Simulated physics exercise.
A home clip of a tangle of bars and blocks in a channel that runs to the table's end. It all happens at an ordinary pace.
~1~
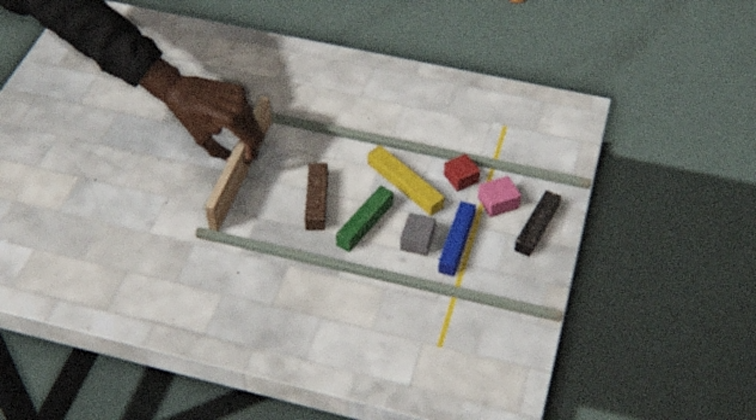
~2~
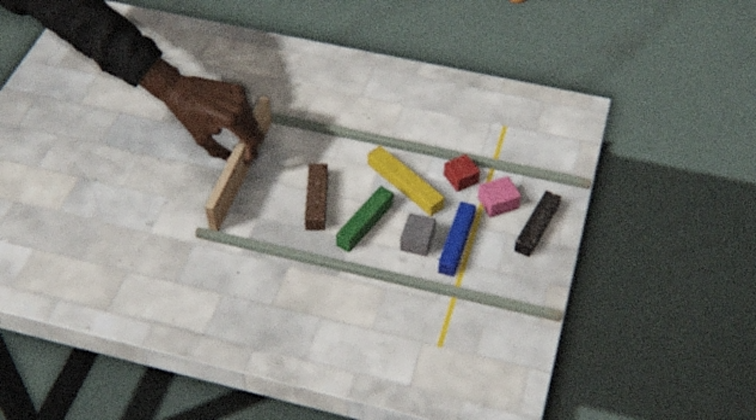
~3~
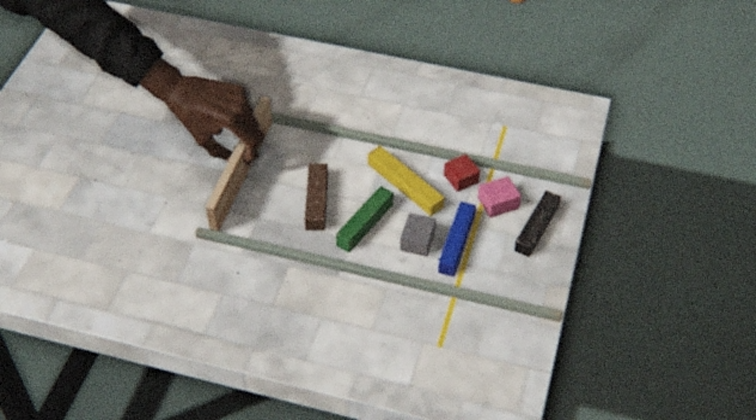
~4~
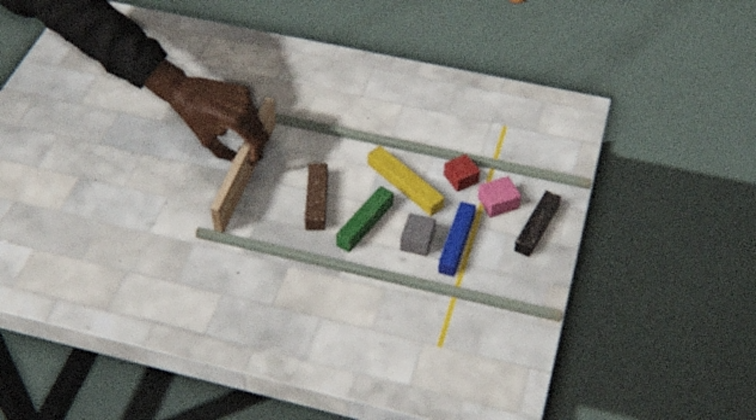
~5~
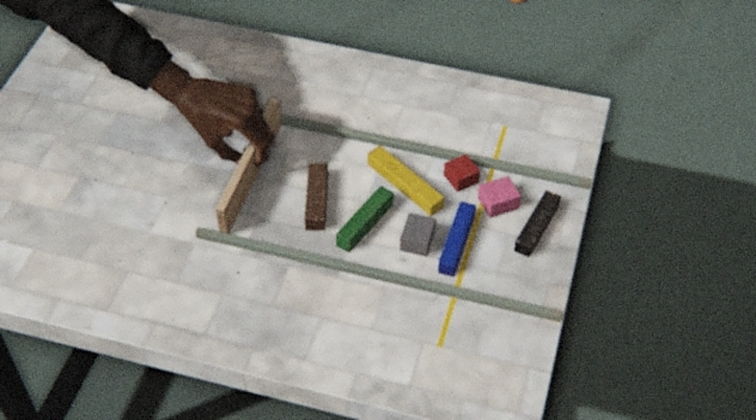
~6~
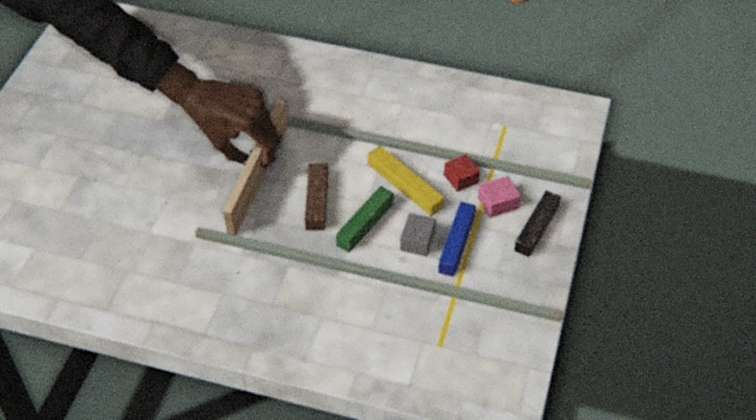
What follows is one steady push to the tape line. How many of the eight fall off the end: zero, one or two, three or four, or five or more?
The number that fall off is zero.
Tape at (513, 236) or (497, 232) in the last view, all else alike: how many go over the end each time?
Down on the floor: 2 and 1.
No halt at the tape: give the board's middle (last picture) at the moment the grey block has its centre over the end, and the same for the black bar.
At (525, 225) for the grey block; at (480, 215) for the black bar.
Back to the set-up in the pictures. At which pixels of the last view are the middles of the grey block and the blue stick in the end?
Near (518, 262) and (545, 269).
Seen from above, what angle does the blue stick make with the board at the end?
About 15°.
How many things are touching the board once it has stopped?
That makes 2.
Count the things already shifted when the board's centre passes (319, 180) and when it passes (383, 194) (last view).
The counts are 1 and 5.
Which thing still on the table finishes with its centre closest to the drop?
The black bar ends nearest.
A little later, none off yet; black bar at rest near (538, 223); pink block at rest near (499, 197); blue stick at rest near (457, 239).
When it is over, the number that fall off is zero.
